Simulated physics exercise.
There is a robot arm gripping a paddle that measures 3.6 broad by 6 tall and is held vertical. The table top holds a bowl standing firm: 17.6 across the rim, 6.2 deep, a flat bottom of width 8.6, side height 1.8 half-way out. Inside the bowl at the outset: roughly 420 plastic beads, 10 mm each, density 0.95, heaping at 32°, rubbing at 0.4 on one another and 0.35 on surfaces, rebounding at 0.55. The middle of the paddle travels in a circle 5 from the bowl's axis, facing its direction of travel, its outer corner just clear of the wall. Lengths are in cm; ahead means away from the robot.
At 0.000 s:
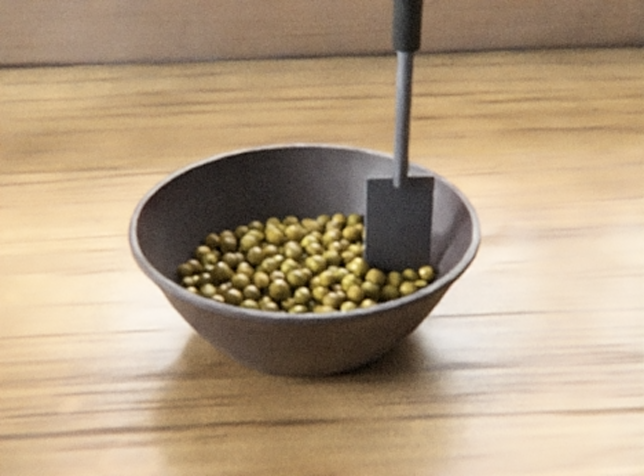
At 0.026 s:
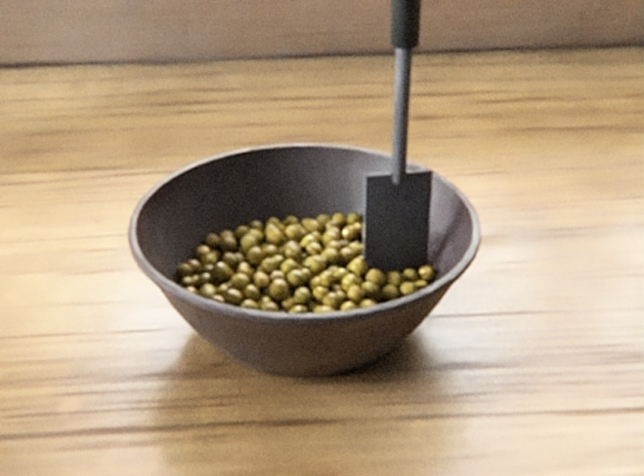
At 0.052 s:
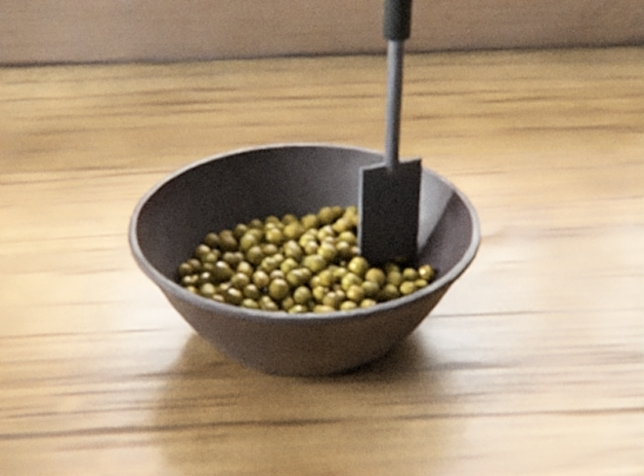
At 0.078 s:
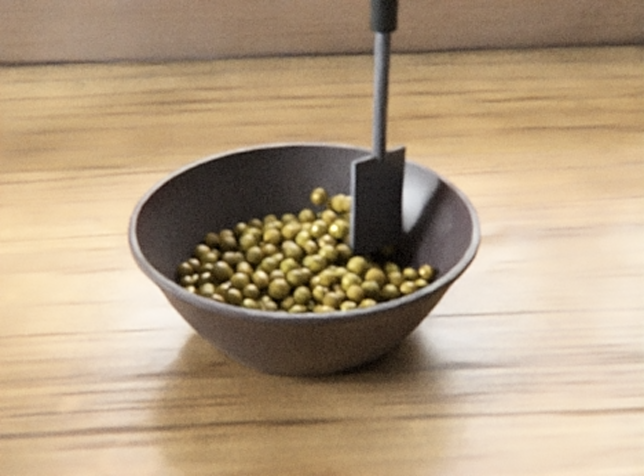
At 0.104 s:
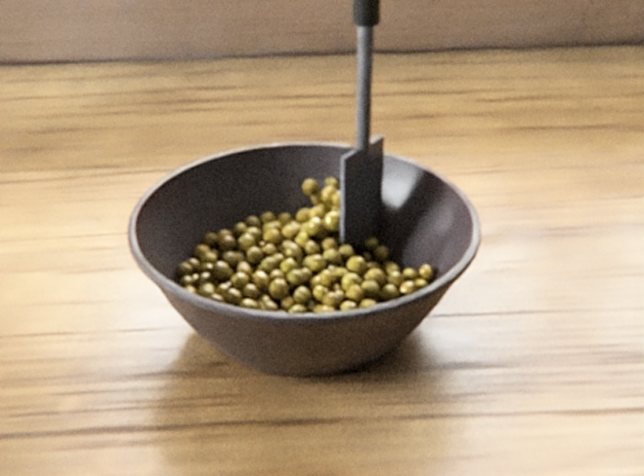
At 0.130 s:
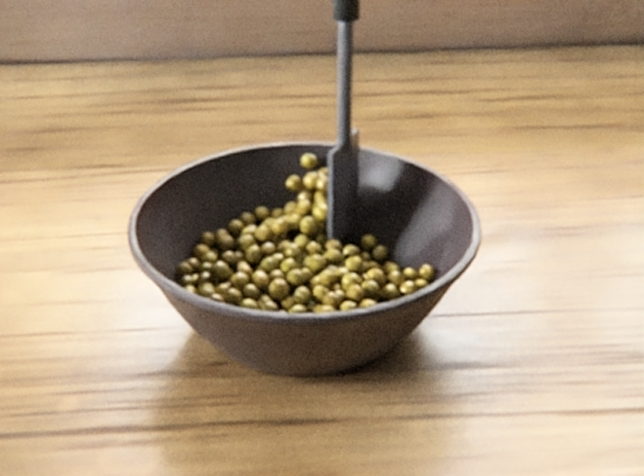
A gray paddle sweeping along the inside of a dark bowl, turning edge-on and pushing green beads up the back wall.
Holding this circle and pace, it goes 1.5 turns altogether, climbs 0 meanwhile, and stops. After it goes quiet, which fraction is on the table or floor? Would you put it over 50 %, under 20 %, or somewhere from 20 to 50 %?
I would put it under 20 %.
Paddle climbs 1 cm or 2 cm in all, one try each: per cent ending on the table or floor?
Some 5 and some 0 per cent.
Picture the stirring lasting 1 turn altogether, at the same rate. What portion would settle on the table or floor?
I'd expect some 5 per cent.
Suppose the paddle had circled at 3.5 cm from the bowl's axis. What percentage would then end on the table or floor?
Around 0 in a hundred.
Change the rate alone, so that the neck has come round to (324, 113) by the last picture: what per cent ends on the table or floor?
Around 15 in a hundred.
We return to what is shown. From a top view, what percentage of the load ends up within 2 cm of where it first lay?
Around 30 in a hundred, roughly.
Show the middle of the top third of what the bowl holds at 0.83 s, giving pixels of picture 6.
(281, 202).
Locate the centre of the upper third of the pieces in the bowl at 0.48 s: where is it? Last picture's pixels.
Roughly at (316, 310).
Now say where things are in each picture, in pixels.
Paddle neck at (402, 150), 0° round; upper third of the load around (301, 278), from x 185 to 425, top at y 220; 416 in the bowl, in the first picture.
Paddle neck at (400, 146), 5° round; upper third of the load around (301, 278), from x 185 to 425, top at y 220, in the second picture.
Paddle neck at (393, 137), 17° round; upper third of the load around (307, 273), from x 185 to 425, top at y 215, in the third picture.
Paddle neck at (380, 128), 31° round; upper third of the load around (305, 271), from x 185 to 425, top at y 195, in the fourth picture.
Paddle neck at (364, 121), 45° round; upper third of the load around (305, 271), from x 185 to 425, top at y 185, in the fifth picture.
Paddle neck at (345, 116), 59° round; upper third of the load around (298, 270), from x 185 to 425, top at y 160; 416 in the bowl, in the sixth picture.
After 0.48 s, 247° round, highest piece 7 above the table; 407 in the bowl, 5 on the table or floor, 4 in flight or on the tool.
After 0.83 s, 75° round, highest piece 8 above the table; 398 in the bowl, 15 on the table or floor, 3 in flight or on the tool.
After 1.20 s, 180° round, highest piece 6 above the table; 383 in the bowl, 33 on the table or floor.
After 1.90 s, 180° round, highest piece 6 above the table; 383 in the bowl, 33 on the table or floor.
At rest, 383 in the bowl, 33 on the table or floor. That is 8 % on the table or floor.
